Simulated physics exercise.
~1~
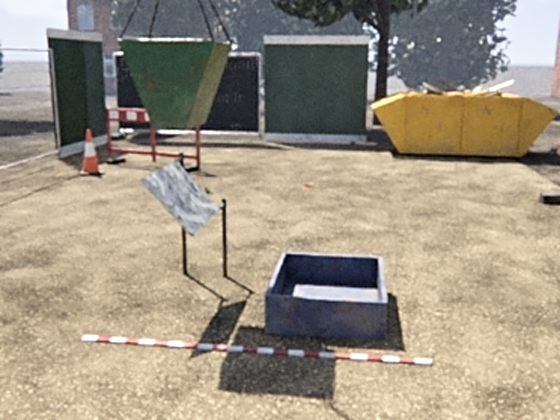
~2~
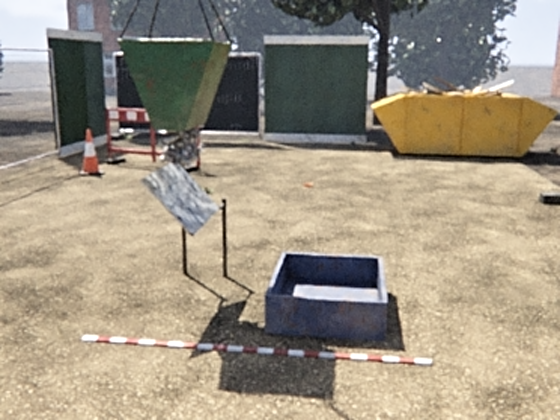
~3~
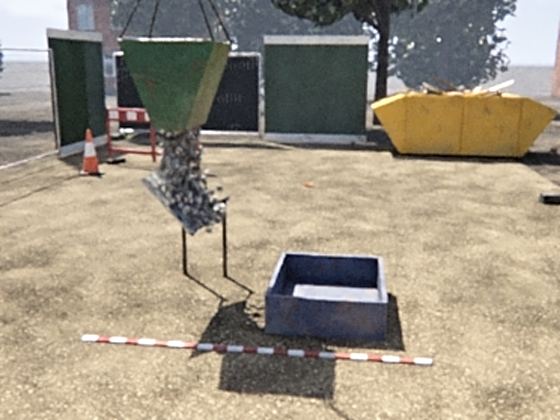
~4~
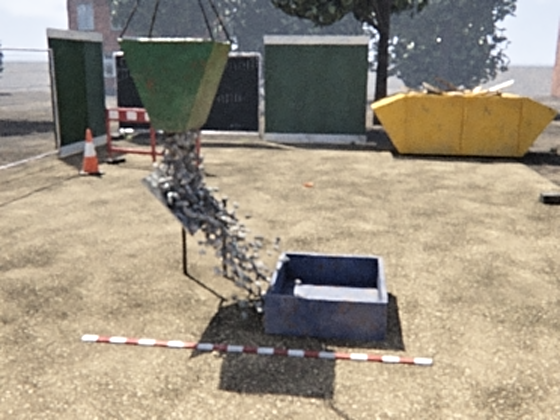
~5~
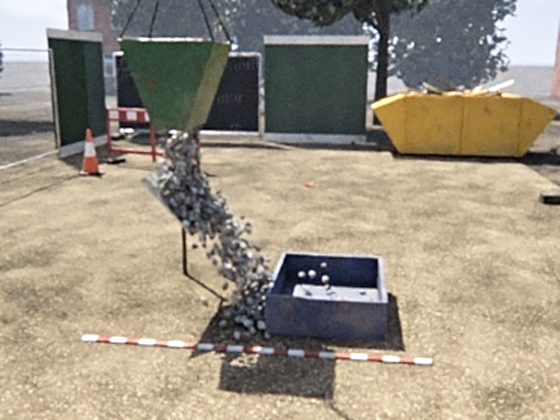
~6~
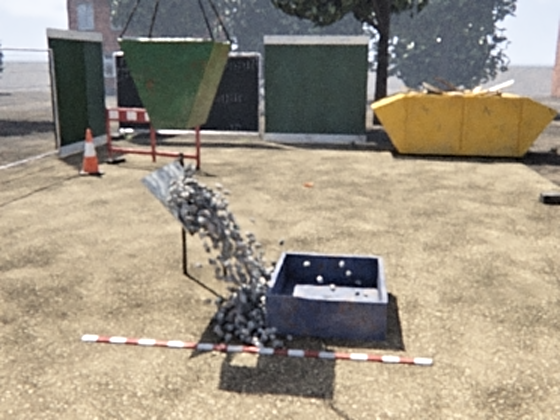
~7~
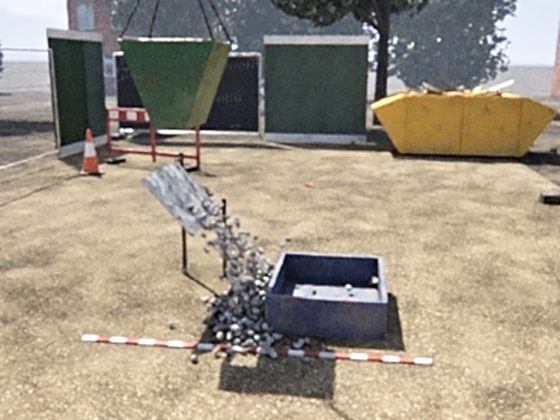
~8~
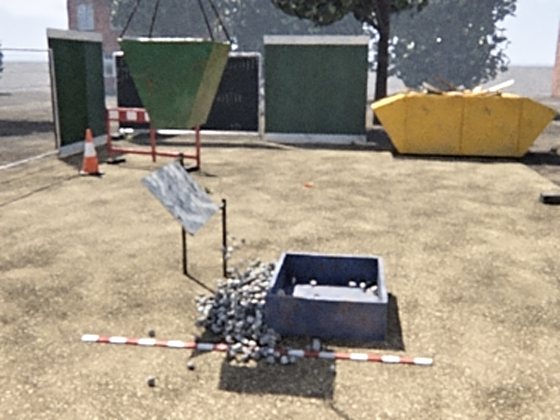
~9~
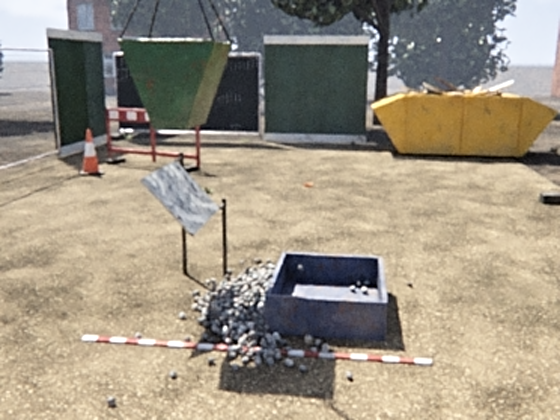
Round grey stones pour from a hanging green skip onto a sloping steel sheet and slide down to the right toward a blue bin. Most fall short and heap against its left side, while a few land inside and some scatter on the ground around the striped staff.
